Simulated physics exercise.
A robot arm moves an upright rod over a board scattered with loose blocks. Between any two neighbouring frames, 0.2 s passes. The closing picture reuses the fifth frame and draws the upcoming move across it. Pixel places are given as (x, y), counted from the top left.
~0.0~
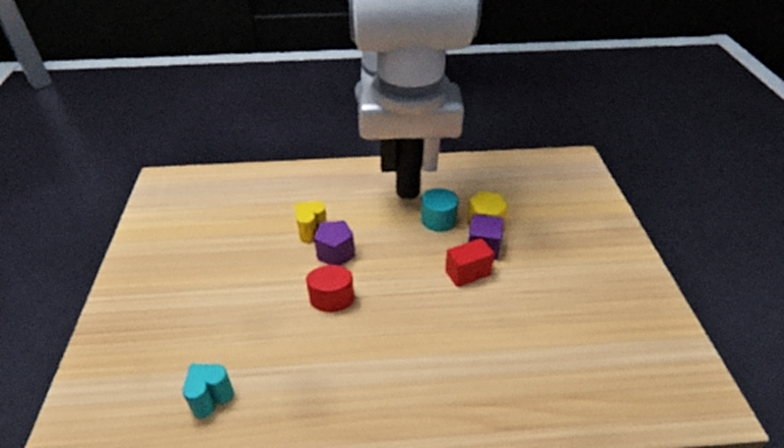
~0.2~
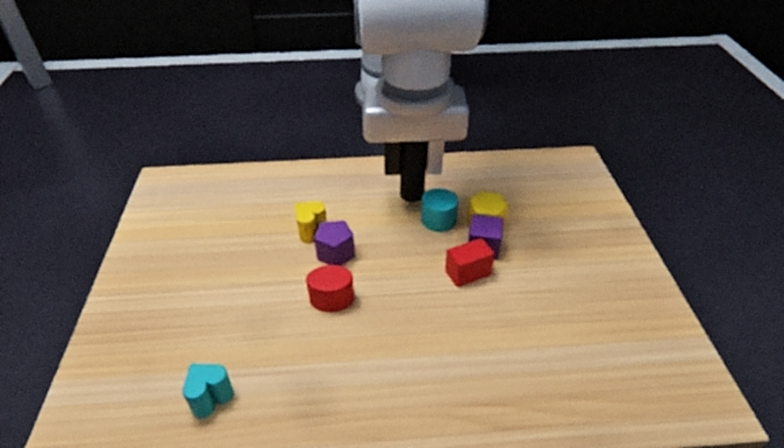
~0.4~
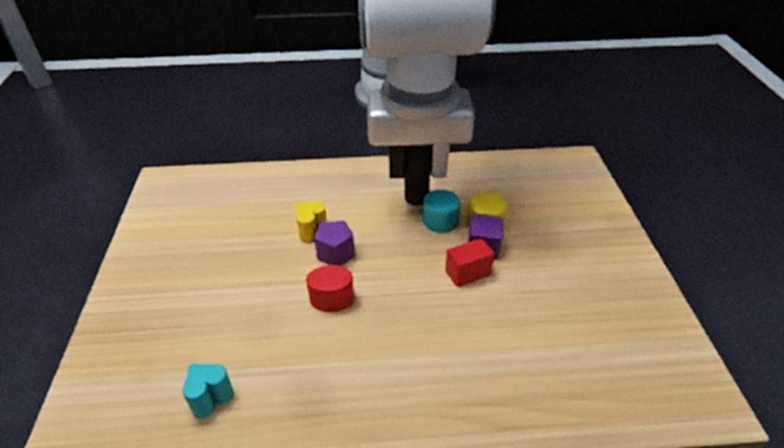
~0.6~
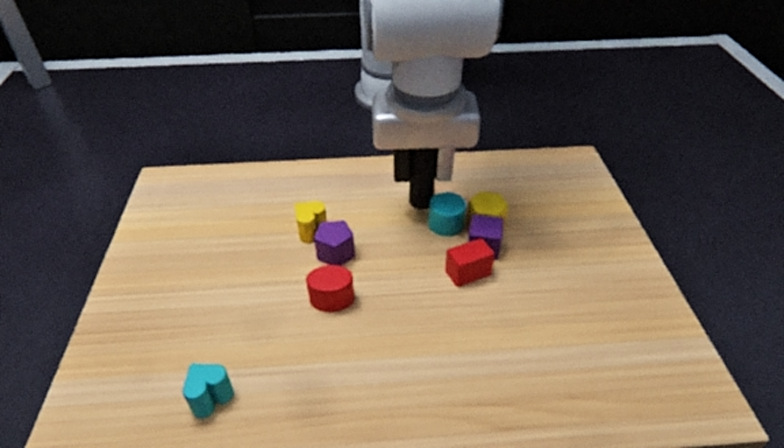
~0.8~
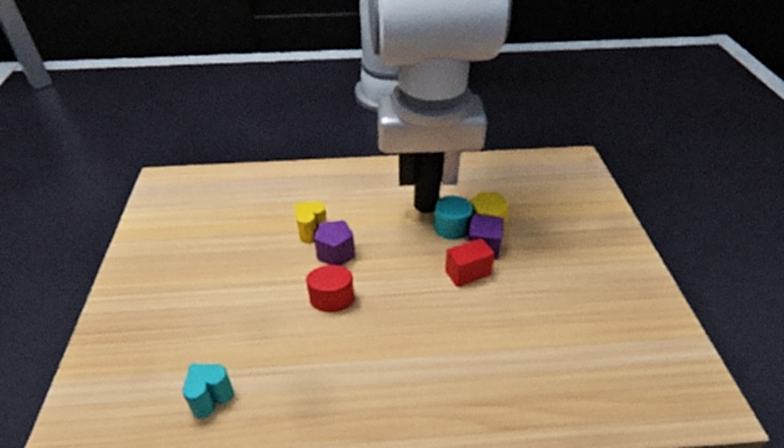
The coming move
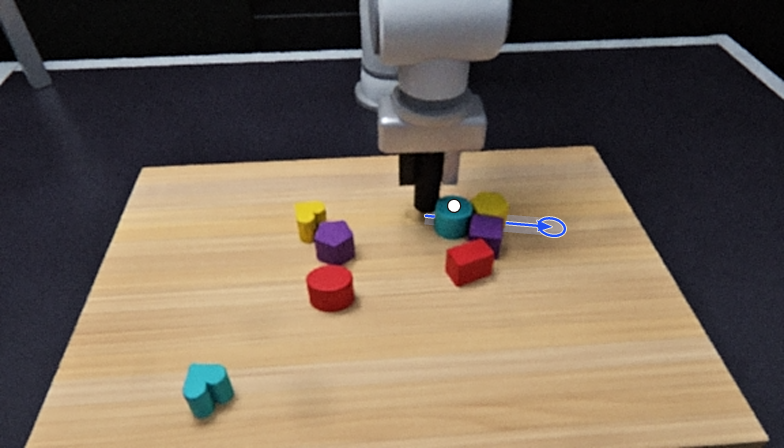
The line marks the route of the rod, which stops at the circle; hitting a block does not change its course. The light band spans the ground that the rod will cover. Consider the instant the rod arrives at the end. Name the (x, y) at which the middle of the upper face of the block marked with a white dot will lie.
Its top middle is near (538, 225).
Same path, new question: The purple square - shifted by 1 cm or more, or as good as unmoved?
The purple square moves.
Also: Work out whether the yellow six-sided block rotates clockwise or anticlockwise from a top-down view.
My answer: Anticlockwise.
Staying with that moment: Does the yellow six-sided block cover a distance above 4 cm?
Answer: Yes.
Path on the board, from (426, 216) to (552, 227); the dot is on the turquoise cylinder.
One third of the way, rod at (469, 209); turquoise cylinder at (497, 212); purple square at (507, 236), turned 60° clockwise; yellow six-sided block at (531, 204), turned 25° anticlockwise.
Two thirds of the way, rod at (512, 213); turquoise cylinder at (529, 223); purple square at (514, 244), turned 95° clockwise; yellow six-sided block at (553, 207), turned 90° anticlockwise.
At the end, rod at (555, 216); turquoise cylinder at (538, 225); red oblong in place; purple square at (514, 245), turned 100° clockwise; yellow six-sided block at (589, 211), turned 85° anticlockwise.
